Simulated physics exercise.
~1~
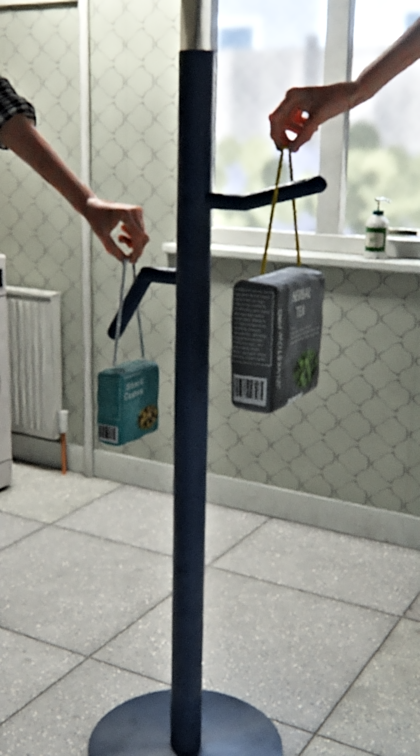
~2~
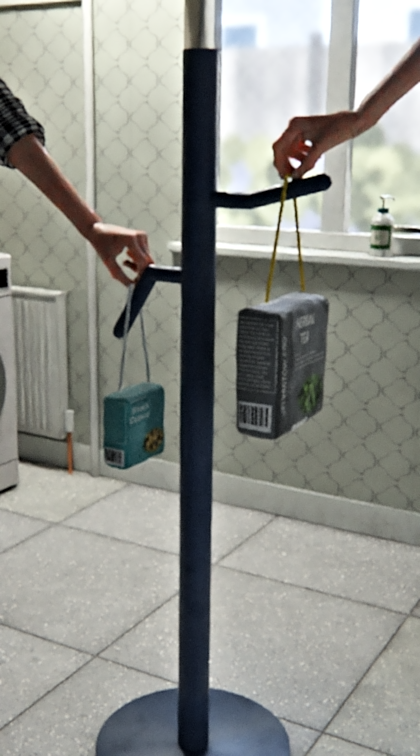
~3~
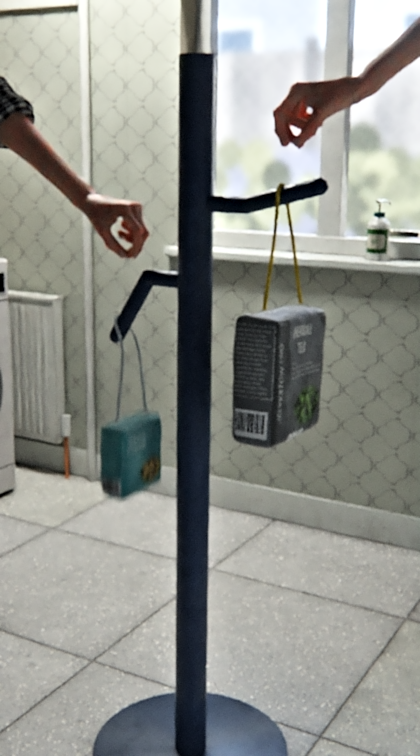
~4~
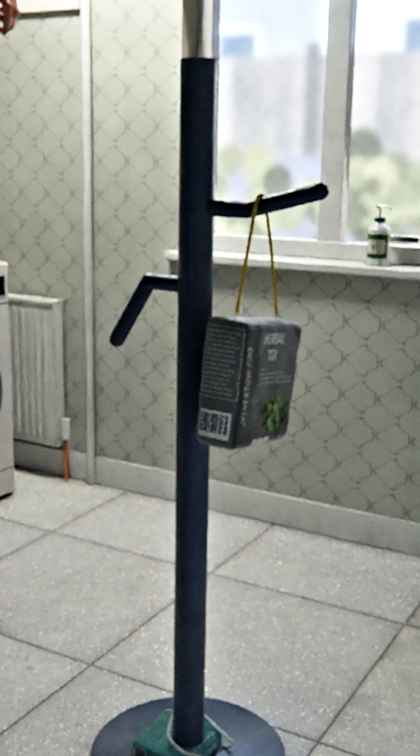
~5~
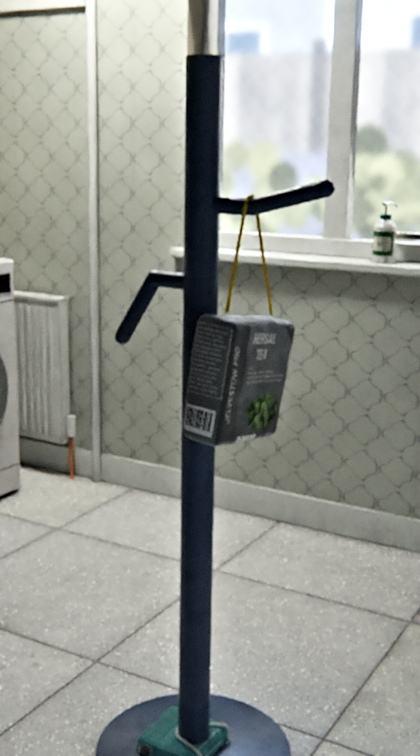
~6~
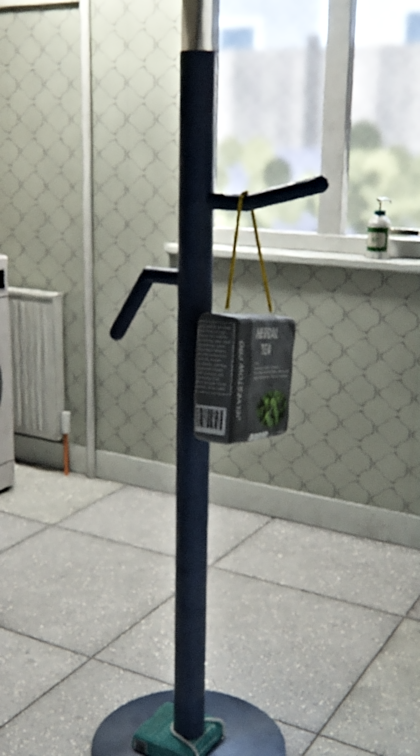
In a tiled room, hands release two packs on pegs; turquoise falls, grey stays hanging.
